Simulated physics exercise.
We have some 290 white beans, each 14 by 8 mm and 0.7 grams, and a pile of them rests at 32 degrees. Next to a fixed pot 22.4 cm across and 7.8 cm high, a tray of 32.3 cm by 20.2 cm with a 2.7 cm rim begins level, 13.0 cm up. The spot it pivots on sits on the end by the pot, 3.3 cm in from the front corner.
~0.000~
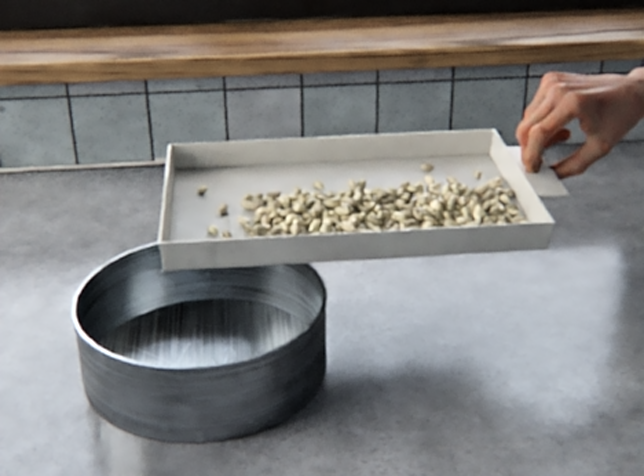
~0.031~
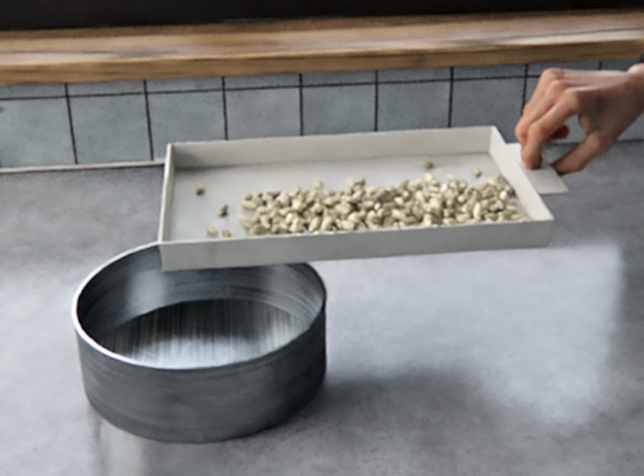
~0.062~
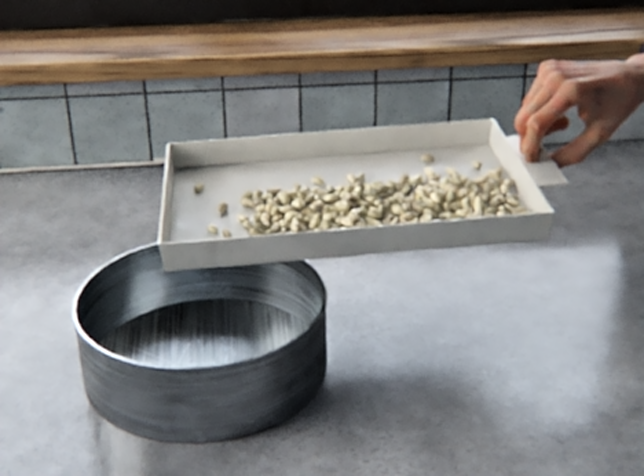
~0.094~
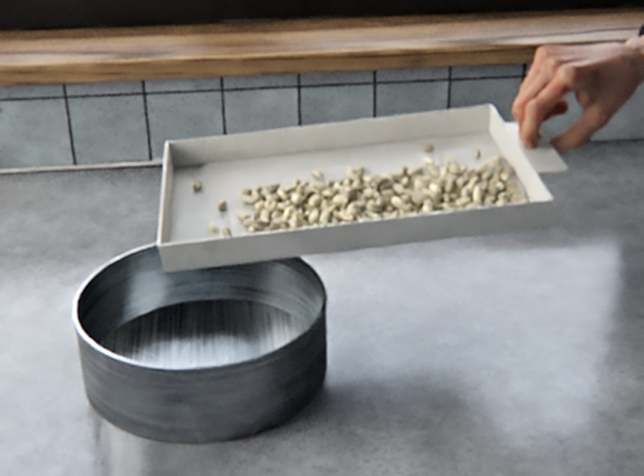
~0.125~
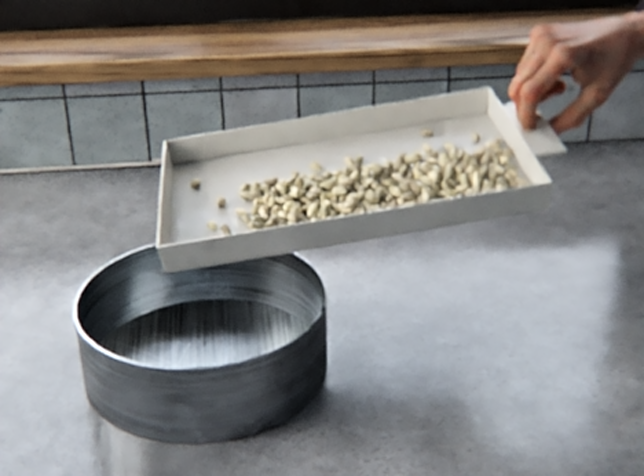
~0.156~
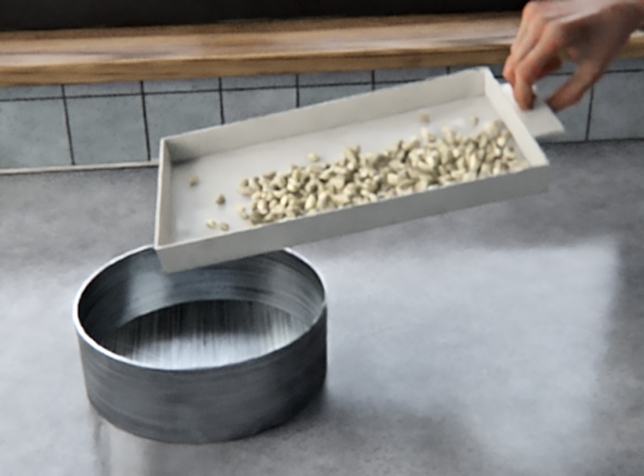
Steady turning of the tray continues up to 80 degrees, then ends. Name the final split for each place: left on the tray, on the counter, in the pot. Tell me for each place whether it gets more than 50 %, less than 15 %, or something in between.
I expect left on the tray: In between, counter: In between, pot: In between.
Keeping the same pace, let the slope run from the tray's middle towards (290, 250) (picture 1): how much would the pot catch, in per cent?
Estimate: Some 75 per cent.
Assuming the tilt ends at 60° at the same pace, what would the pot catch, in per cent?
In that case some 30 per cent.
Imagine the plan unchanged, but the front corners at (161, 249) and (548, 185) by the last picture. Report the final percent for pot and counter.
Final per cent - pot 70, counter 20.
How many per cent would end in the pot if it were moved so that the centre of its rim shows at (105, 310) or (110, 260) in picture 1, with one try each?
80 % and 45 %.
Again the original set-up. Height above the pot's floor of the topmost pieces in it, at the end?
I'd say near 1.5 centimetres.
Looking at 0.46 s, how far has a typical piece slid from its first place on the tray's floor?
By then it sits near 4 cm from where it began.
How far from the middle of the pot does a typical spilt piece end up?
Some 26 cm, give or take.
After 0.46 s, tilt 45 degrees; the tray holds 100 %, the pot 0 %.
Then, at 0.67 s, tilt 68 degrees; the tray holds 95 %, the pot 0 %.
After 0.99 s, tilt 80 degrees; the tray holds 25 %, the pot 30 %.
By 2.4 s all is still; tray 25 %, counter 40 %, pot 35 %.
